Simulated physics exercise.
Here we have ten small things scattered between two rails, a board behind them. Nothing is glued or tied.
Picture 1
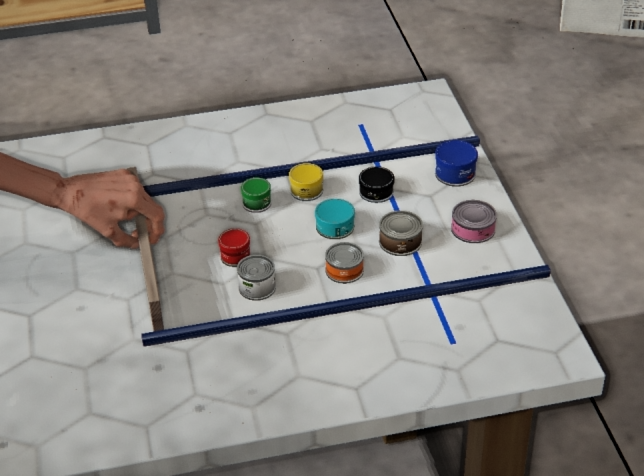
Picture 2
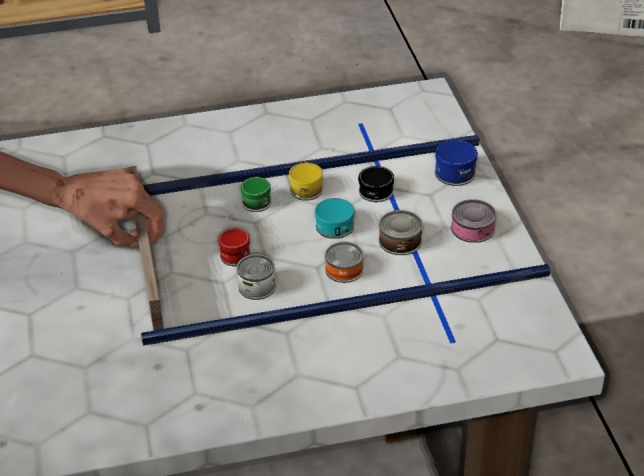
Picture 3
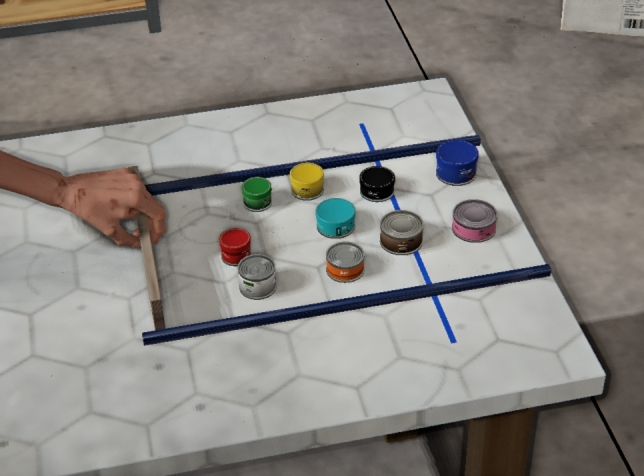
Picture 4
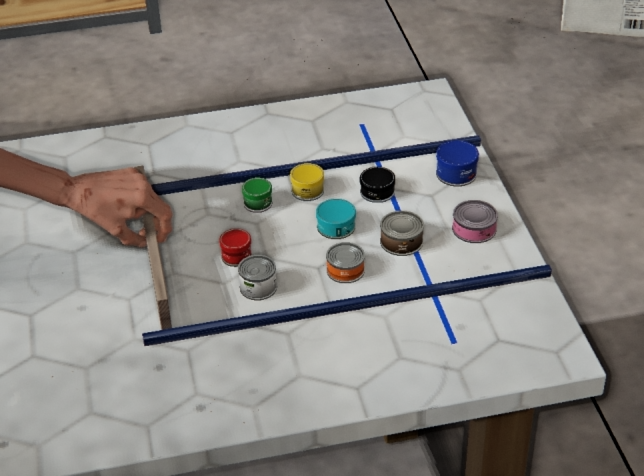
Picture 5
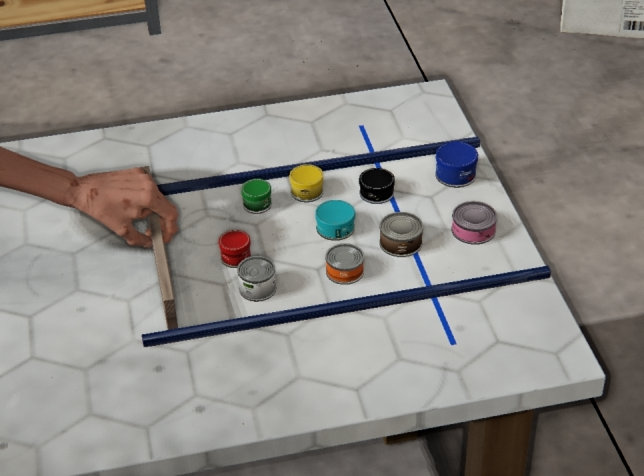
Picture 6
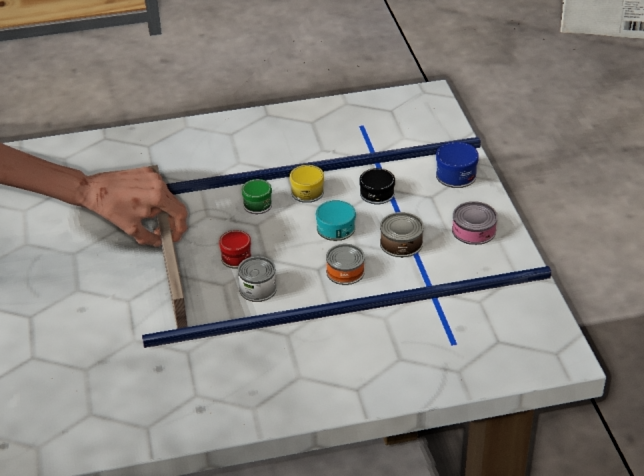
Ten small, round, lidded pots stand scattered between two dark blue rails on a white hexagon-patterned tabletop, seen from above at an angle. Red, grey, green and yellow ones sit towards the left, teal, orange, brown and black nearer a blue tape line, and blue and pink beyond it. A hand at left first holds a thin board still, then slides it slightly rightward, while the pots and camera stay put.
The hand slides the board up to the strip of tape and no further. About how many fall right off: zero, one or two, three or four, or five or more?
The number that fall off is zero.
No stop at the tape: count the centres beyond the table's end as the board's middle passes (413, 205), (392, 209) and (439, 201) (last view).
Place by place, 0, 0 and 1.
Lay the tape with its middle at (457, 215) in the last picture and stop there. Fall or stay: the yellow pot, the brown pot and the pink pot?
The yellow pot holds on; the brown pot survives; the pink pot drops off.
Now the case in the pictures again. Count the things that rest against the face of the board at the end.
It touches 4.
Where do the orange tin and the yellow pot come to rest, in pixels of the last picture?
The orange tin stops around (473, 249); the yellow pot around (407, 161).
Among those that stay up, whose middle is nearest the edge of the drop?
The pink pot ends nearest.
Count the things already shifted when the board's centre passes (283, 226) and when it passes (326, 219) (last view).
First 5, then 7.
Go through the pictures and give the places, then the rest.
The first picture shows blue tin (456, 164); pink pot (474, 222); brown pot (401, 233); board (145, 247); tape (402, 223).
The second picture shows pink pot (474, 221); board (145, 246).
The third picture shows brown pot (401, 232); black tin (377, 184).
The fourth picture shows blue tin (457, 163); green pot (257, 195).
The fifth picture shows pink pot (474, 223); red tin (235, 249).
The sixth picture shows blue tin (457, 165); pink pot (475, 223); brown pot (402, 235); board (167, 244); tape (403, 224).
Soon after, none off yet; blue tin at rest near (457, 165); pink pot at rest near (475, 223); brown pot at rest near (402, 235).
After that, none off yet; blue tin at rest near (457, 165); pink pot at rest near (475, 223); brown pot moving near (407, 231).
In the end, the number that fall off is zero.
